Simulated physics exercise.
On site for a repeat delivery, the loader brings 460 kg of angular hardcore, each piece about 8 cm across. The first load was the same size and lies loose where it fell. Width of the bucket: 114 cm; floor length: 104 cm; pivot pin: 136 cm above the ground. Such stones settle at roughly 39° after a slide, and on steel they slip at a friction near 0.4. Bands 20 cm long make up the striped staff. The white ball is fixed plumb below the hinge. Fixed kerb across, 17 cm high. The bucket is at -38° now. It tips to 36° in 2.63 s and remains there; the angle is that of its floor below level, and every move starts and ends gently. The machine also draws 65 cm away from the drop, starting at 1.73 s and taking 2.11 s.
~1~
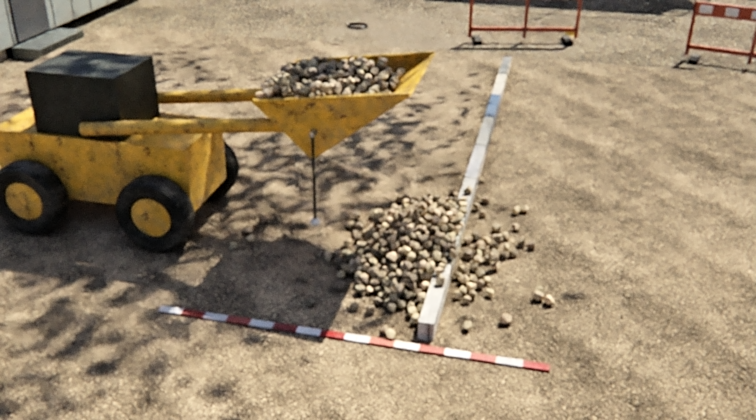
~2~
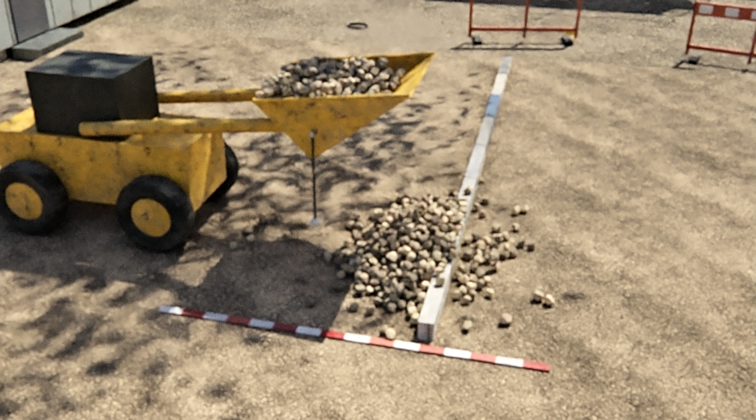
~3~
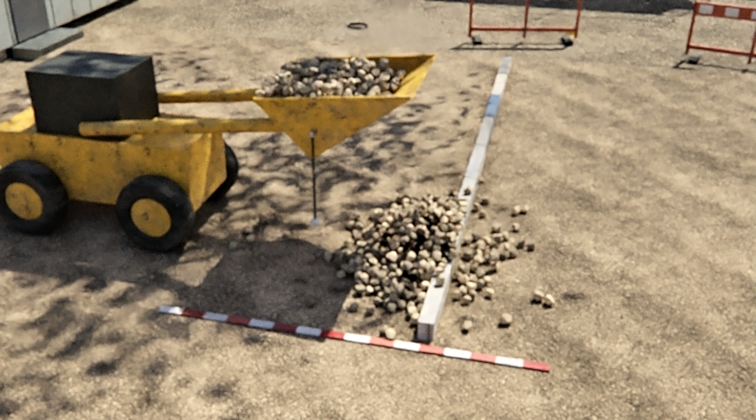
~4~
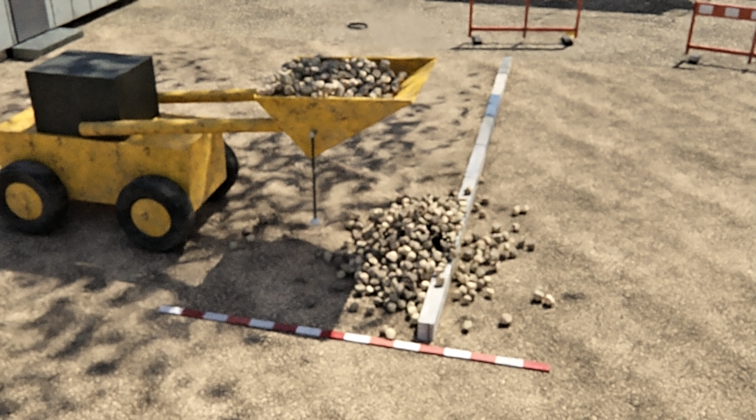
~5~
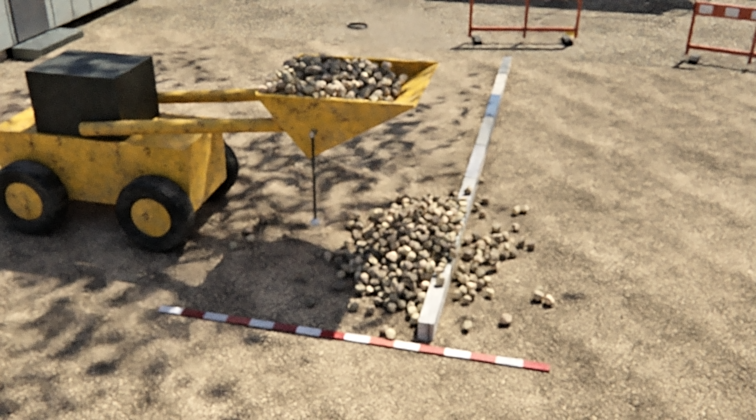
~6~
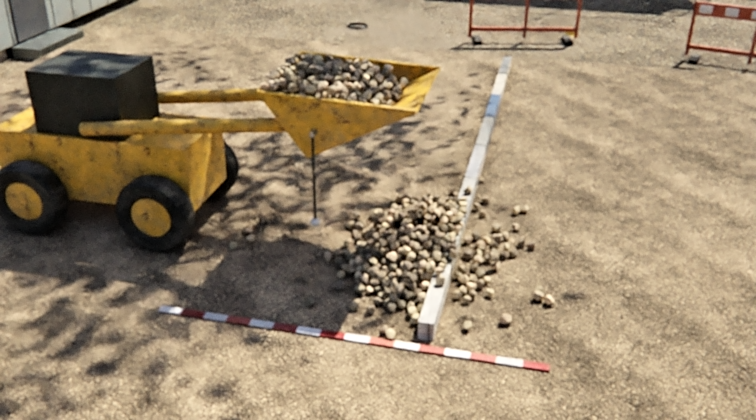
Yellow loader bucket full of stones tilting slightly forward while the machine stands still beside a loose pile across a kerb.
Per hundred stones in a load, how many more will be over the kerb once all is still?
8.
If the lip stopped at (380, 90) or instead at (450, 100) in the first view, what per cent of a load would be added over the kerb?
Around 0 and 45 percent respectively.
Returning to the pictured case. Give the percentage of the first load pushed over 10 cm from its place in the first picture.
Close to 5 per cent.
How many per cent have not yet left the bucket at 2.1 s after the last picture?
Estimate: 25 % remaining inside, roughly.
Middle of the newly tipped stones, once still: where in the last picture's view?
In the last view, about pixel (391, 231).
Then, 1.4 s after the last picture the floor is at 24°; in per cent of one load, 99 in the bucket, 93 on this side of the kerb, 8 over the kerb; the foremost stones are at (528, 267).
Then, 2.1 s after the last picture the floor is at 36°; in per cent of one load, 26 in the bucket, 164 on this side of the kerb, 11 over the kerb; the foremost stones are at (528, 267).
Then, 3.7 s after the last picture the floor is at 36°; in per cent of one load, 0 in the bucket, 184 on this side of the kerb, 16 over the kerb; the foremost stones are at (538, 283).
Then, 6.5 s after the last picture the floor is at 36°; in per cent of one load, 0 in the bucket, 184 on this side of the kerb, 16 over the kerb; the foremost stones are at (538, 283). Net gain over the kerb, 8.
